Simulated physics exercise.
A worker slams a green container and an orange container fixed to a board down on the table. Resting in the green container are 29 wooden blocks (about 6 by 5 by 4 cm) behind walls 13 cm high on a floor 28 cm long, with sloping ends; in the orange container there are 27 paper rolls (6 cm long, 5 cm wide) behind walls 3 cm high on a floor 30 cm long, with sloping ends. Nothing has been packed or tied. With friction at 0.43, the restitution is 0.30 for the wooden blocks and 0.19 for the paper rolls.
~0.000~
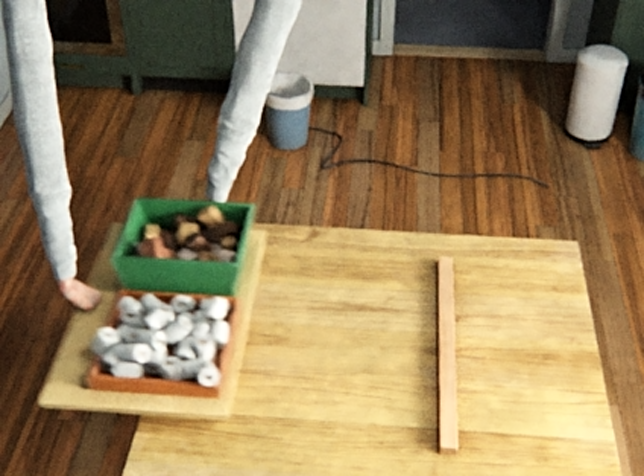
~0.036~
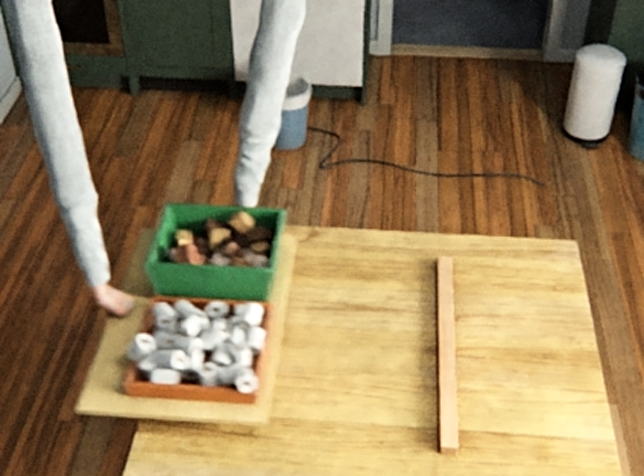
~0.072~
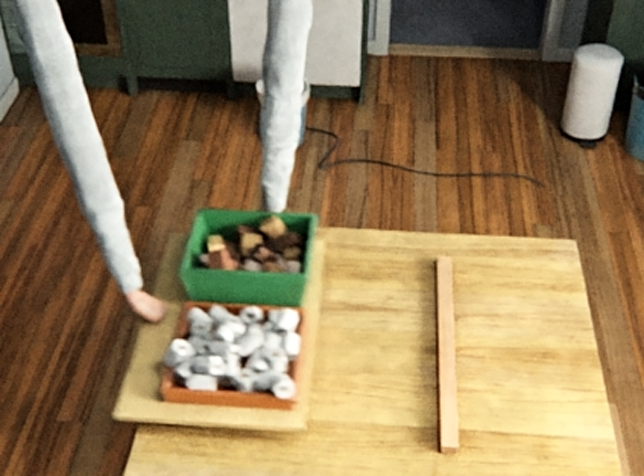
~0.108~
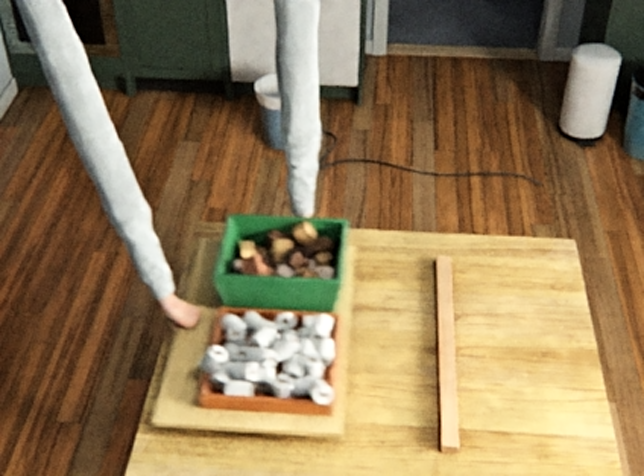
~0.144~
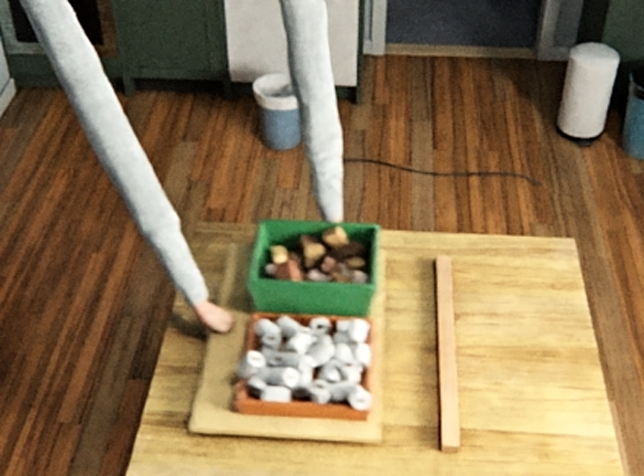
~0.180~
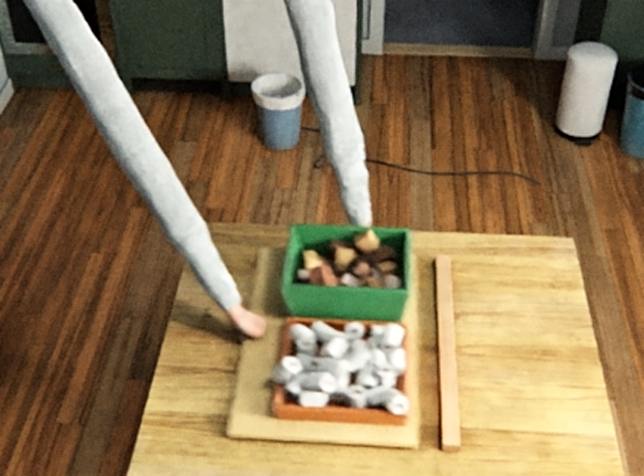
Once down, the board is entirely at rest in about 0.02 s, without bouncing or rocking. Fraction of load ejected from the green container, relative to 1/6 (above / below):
Below 1/6.
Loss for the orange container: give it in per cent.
For the orange container, roughly 30 percent.
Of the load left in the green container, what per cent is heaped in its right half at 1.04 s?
Roughly 50%.
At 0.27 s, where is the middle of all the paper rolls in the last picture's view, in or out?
Centre: Around (395, 362) px.
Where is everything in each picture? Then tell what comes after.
In the first picture (places track the rim corner closest to us here; the camera moves round a little), green container (236, 265); orange container (217, 385); 54 cm to go; all still inside.
The second picture shows green container (270, 270); orange container (255, 392); 44 cm to go.
The third picture shows green container (305, 276); orange container (292, 398); 35 cm to go.
The fourth picture shows green container (339, 281); orange container (330, 403); 25 cm to go.
The fifth picture shows green container (373, 286); orange container (368, 408); 16 cm to go.
The sixth picture shows green container (407, 291); orange container (405, 413); 6 cm to go; all still inside.
After 0.19 s, the board stops.
After 0.27 s, the green container has all 29 and the orange container is down by 2 of 27.
After 0.39 s, the green container has all 29 and the orange container is down by 7 of 27.
After 0.61 s, the green container is down by 1 of 29 and the orange container is down by 8 of 27.
Final count (at 1.04 s), the green container is down by 1 of 29 and the orange container is down by 8 of 27. Asked share, 1 of 29, 3 per cent.
